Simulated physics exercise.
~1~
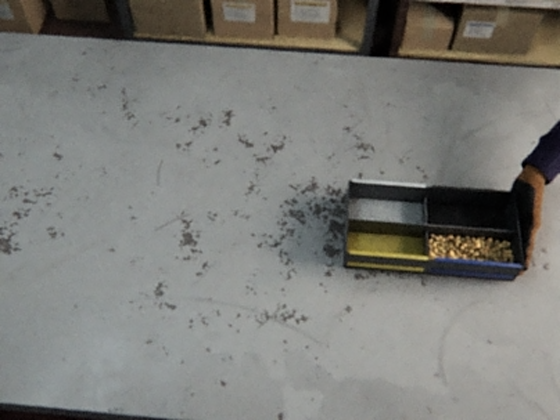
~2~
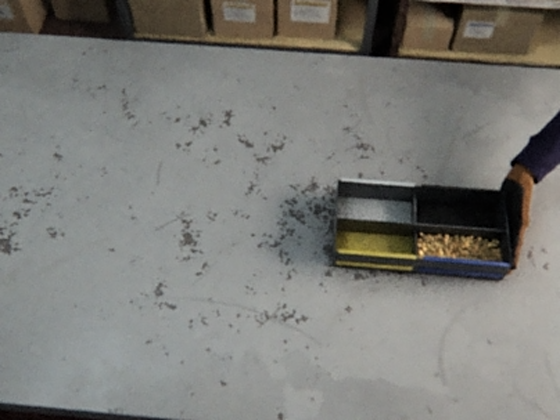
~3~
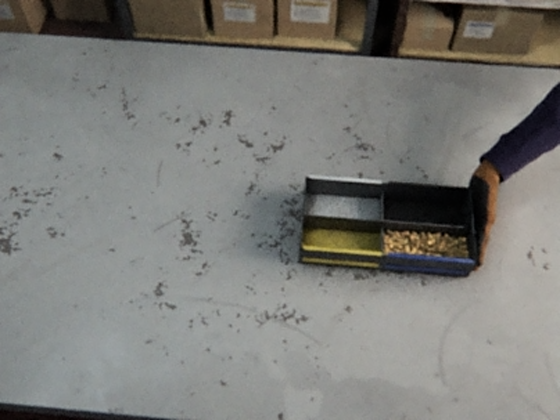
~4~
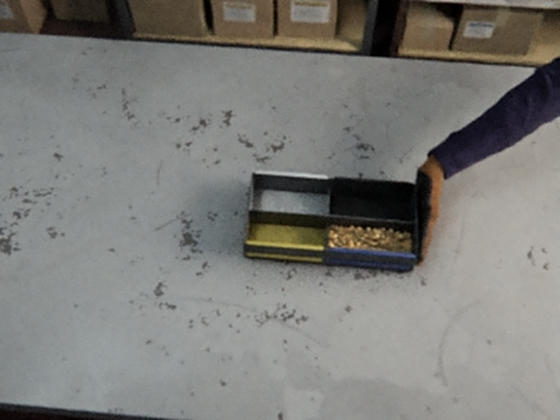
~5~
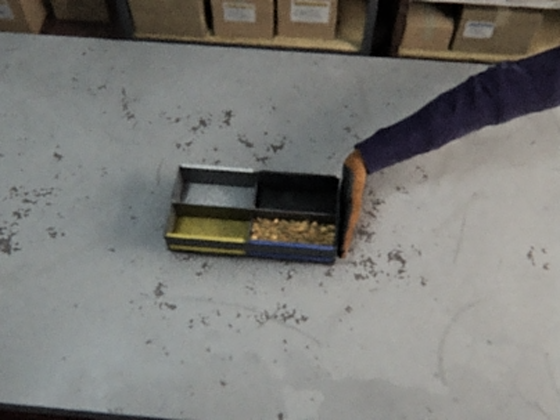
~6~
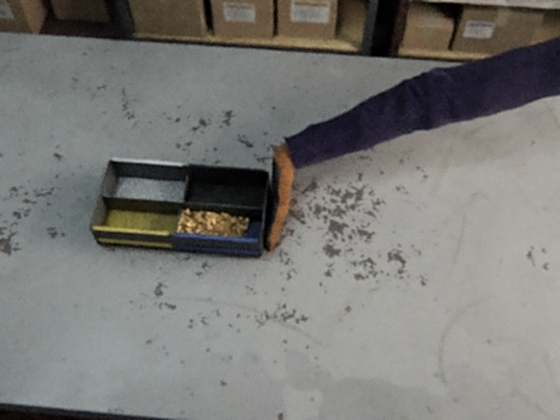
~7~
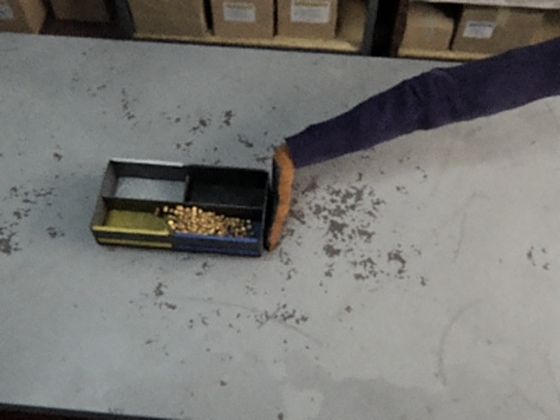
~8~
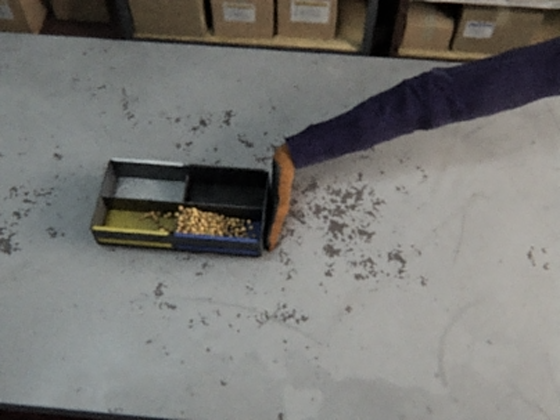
A hand pushes a divided tray left and stops, spilling a few chickpeas into the yellow compartment.
